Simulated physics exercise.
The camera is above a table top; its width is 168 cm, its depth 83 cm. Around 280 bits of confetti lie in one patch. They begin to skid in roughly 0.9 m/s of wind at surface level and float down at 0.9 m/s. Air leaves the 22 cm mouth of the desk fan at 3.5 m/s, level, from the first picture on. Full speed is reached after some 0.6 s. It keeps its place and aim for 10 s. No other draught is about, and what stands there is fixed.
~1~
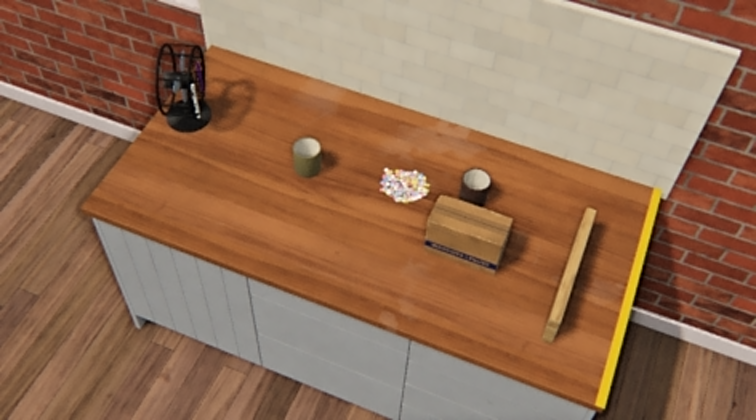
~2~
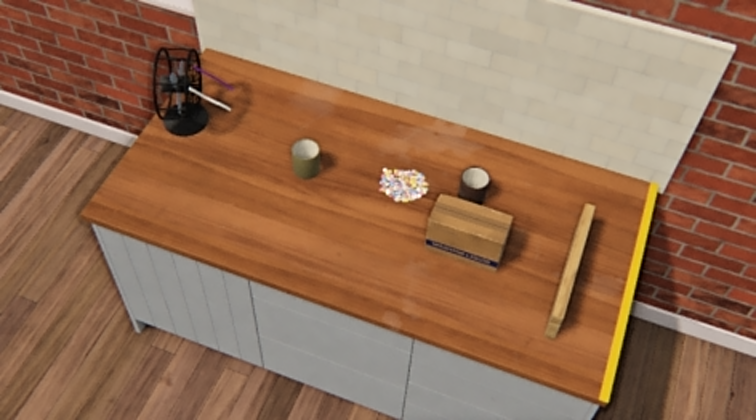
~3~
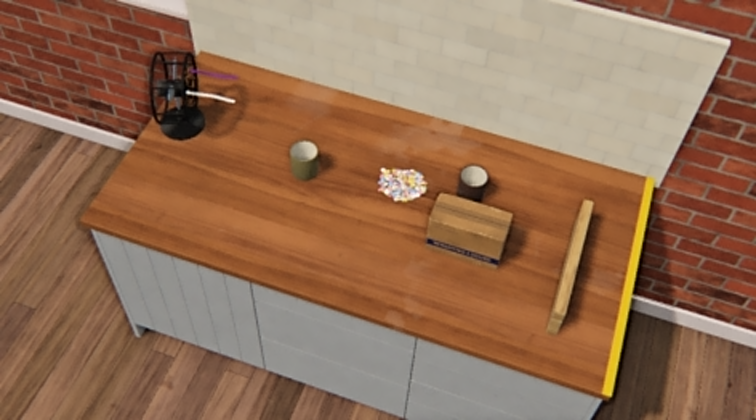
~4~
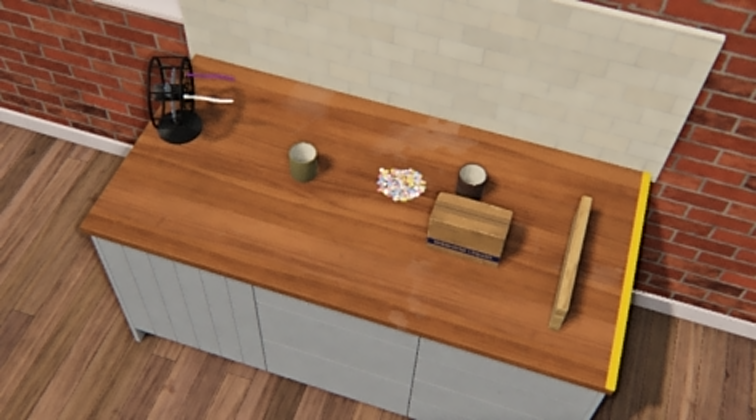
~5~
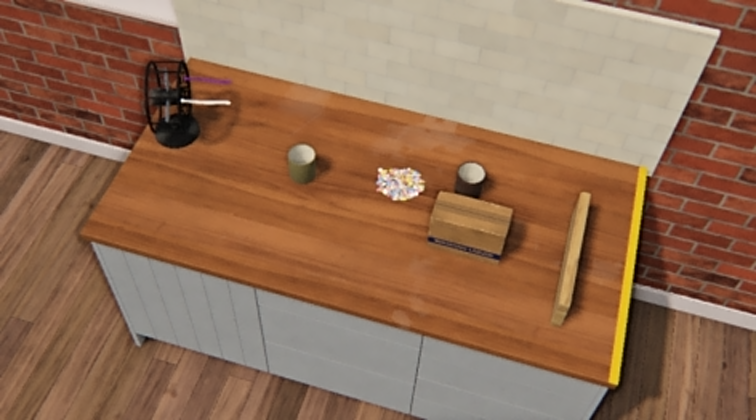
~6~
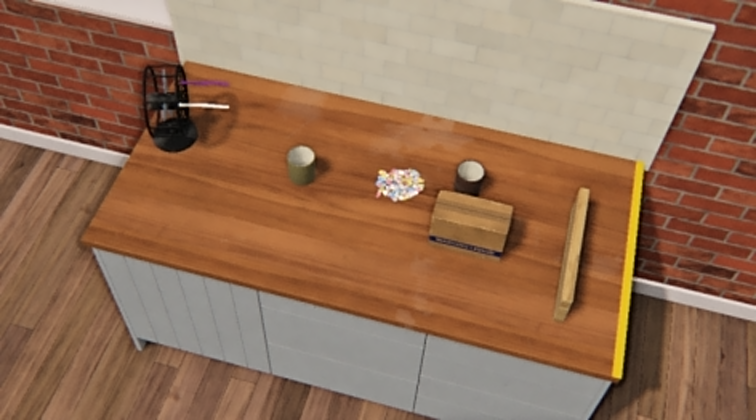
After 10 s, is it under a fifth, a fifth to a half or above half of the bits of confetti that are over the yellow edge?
The share over the yellow edge is less than a fifth.
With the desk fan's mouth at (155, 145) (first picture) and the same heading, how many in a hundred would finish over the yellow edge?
It would be near 50 %.
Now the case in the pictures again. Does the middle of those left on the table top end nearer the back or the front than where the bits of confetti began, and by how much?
Towards the front, some 20 cm.
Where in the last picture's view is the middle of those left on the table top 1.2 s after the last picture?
Near (402, 237).
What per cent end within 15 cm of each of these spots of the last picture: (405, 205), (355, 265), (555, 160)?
In turn about 50 %, 20 %, 0 %.
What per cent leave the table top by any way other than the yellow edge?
Near 0 %.
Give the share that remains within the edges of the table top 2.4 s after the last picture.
About 100 %.
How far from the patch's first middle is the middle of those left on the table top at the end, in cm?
Roughly 20 cm.
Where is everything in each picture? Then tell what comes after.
The middle of the bits of confetti is near (406, 186), none has stirred yet and the mouth of the desk fan is at (181, 80), in the first picture.
The middle of the bits of confetti is near (405, 185), none has stirred yet and the yellow edge is centred on (636, 283), in the second picture.
The middle of the bits of confetti is near (403, 184), none has stirred yet, the top of a mug is at (474, 176) and the top of a box is at (472, 216), in the third picture.
The middle of the bits of confetti is near (402, 184) and none has stirred yet, in the fourth picture.
The middle of the bits of confetti is near (401, 184) and none has stirred yet, in the fifth picture.
The middle of the bits of confetti is near (401, 184), the farthest in sight from the desk fan is at (422, 186) and about 5 % have left their places, in the sixth picture.
Then, 1.2 s after the last picture, 12 % are on the move or not yet settled, 0 % are over the yellow edge; the middle of those still in play is near (402, 237).
Then, 2.4 s after the last picture, 6 % are on the move or not yet settled, 0 % are over the yellow edge; the middle of those still in play is near (402, 237).
Then, 4.7 s after the last picture, 6 % are on the move or not yet settled, 0 % are over the yellow edge; the middle of those still in play is near (402, 237).
Then, 9.2 s after the last picture, at the end, 0 % are over the yellow edge; the middle of those still in play is near (402, 237).
